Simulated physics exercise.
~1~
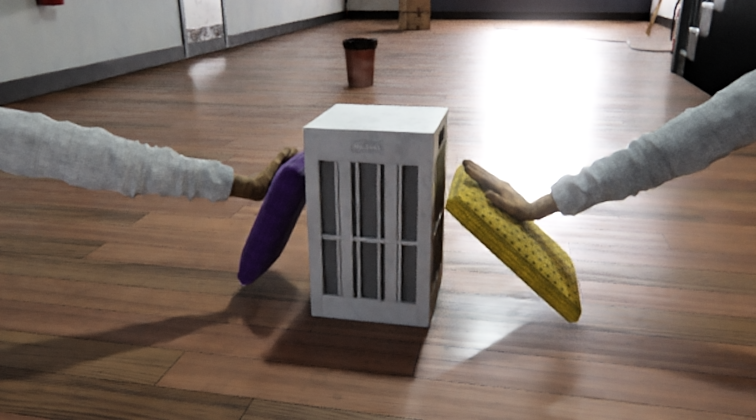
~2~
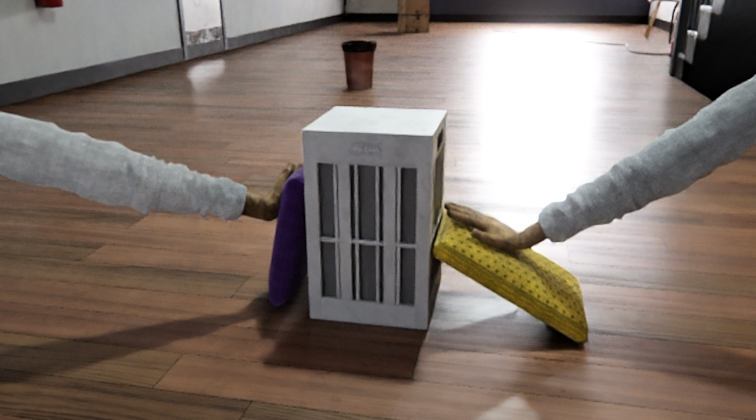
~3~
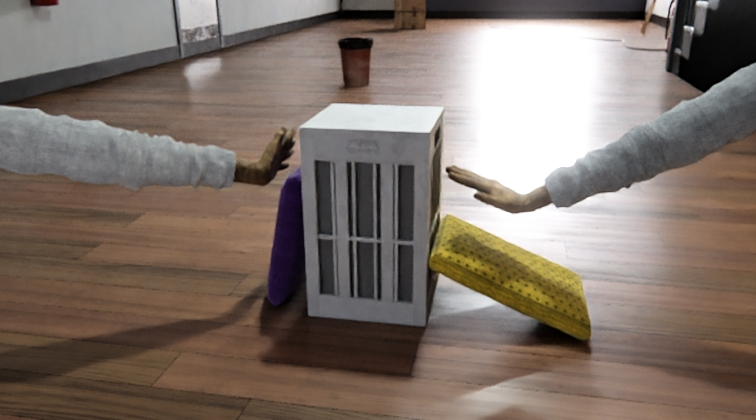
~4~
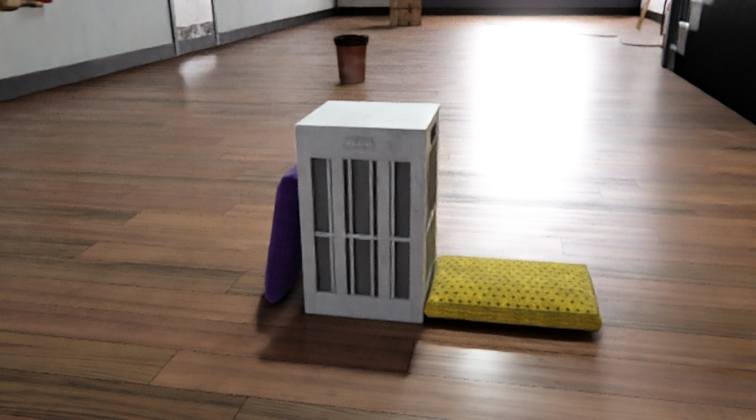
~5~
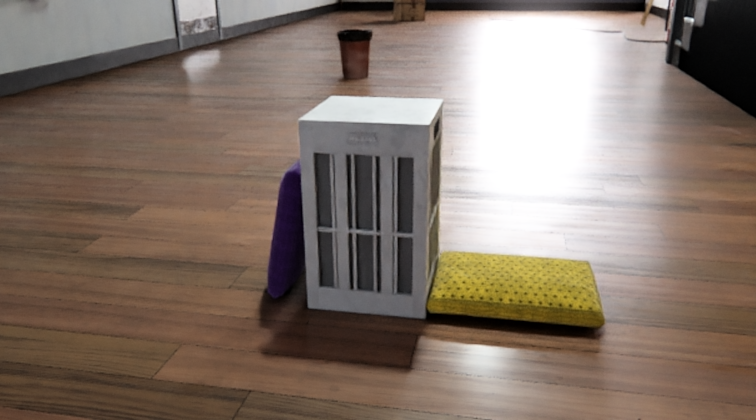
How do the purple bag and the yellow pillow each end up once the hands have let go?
The purple bag keeps leaning against the left side of the white crate, while the yellow pillow slides down and lies flat on the floor.
